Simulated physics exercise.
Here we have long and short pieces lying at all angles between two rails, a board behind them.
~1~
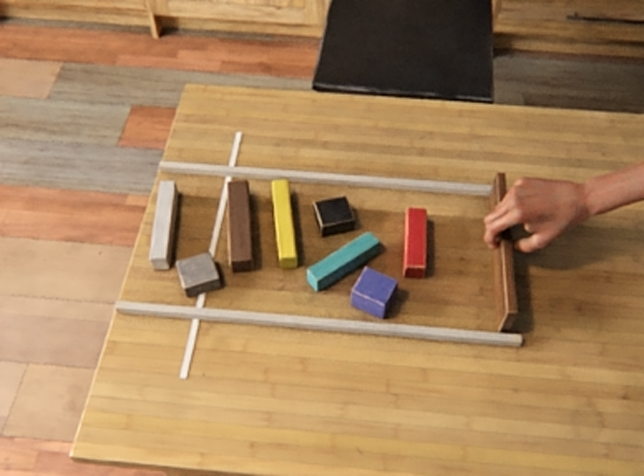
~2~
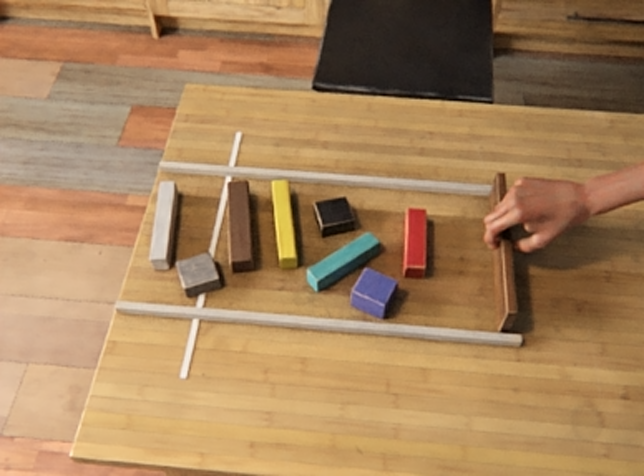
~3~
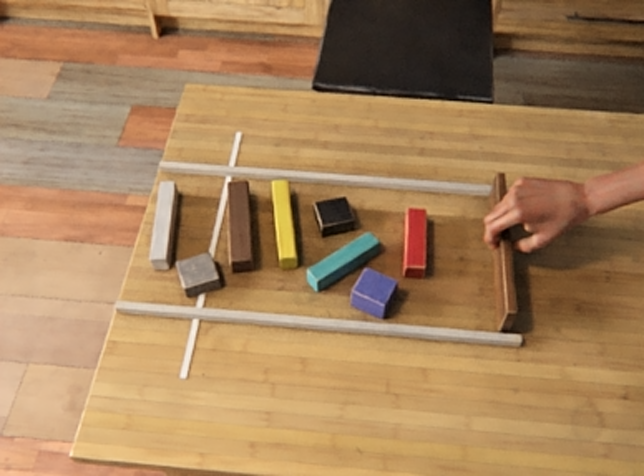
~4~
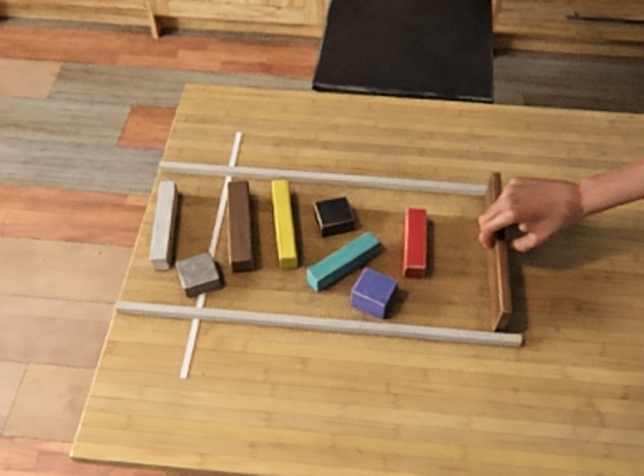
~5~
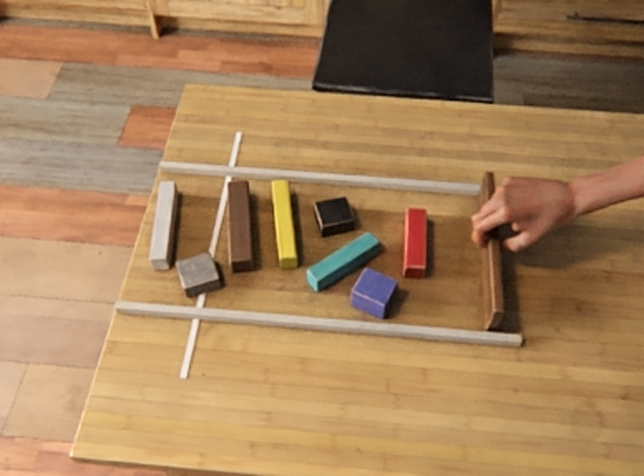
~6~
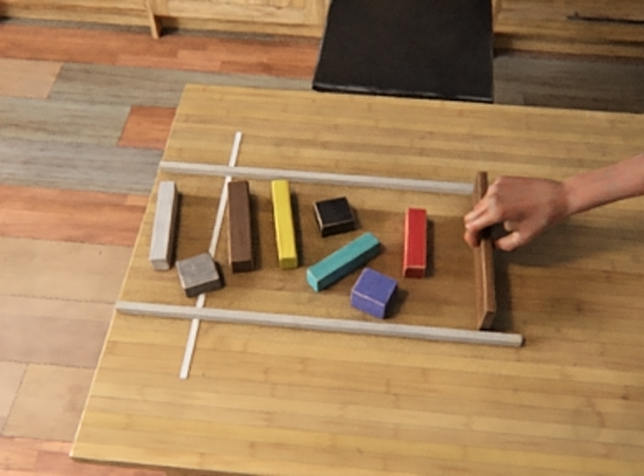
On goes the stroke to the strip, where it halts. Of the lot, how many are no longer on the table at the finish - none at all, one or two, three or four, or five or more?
By the finish, one or two are off it.
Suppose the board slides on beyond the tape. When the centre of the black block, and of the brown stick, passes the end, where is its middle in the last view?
The middle is at (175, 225) when it's the black block, and at (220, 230) when it's the brown stick.
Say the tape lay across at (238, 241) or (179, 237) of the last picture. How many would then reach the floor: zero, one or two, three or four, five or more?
Taking the two tapes in that order, the answers are none and either three or four.
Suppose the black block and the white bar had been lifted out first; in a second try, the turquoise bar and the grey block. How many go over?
First 0, then 1.
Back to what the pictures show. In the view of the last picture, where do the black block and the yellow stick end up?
The black block stops around (186, 200); the yellow stick around (157, 213).
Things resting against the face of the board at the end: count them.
2 are in contact with it.
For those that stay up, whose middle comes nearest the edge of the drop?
It's the grey block.
A little later, none off yet; white bar at rest near (165, 224); grey block at rest near (199, 275); brown stick at rest near (240, 225).
When it is over, the number that fall off is one or two; down, brown stick and white bar.
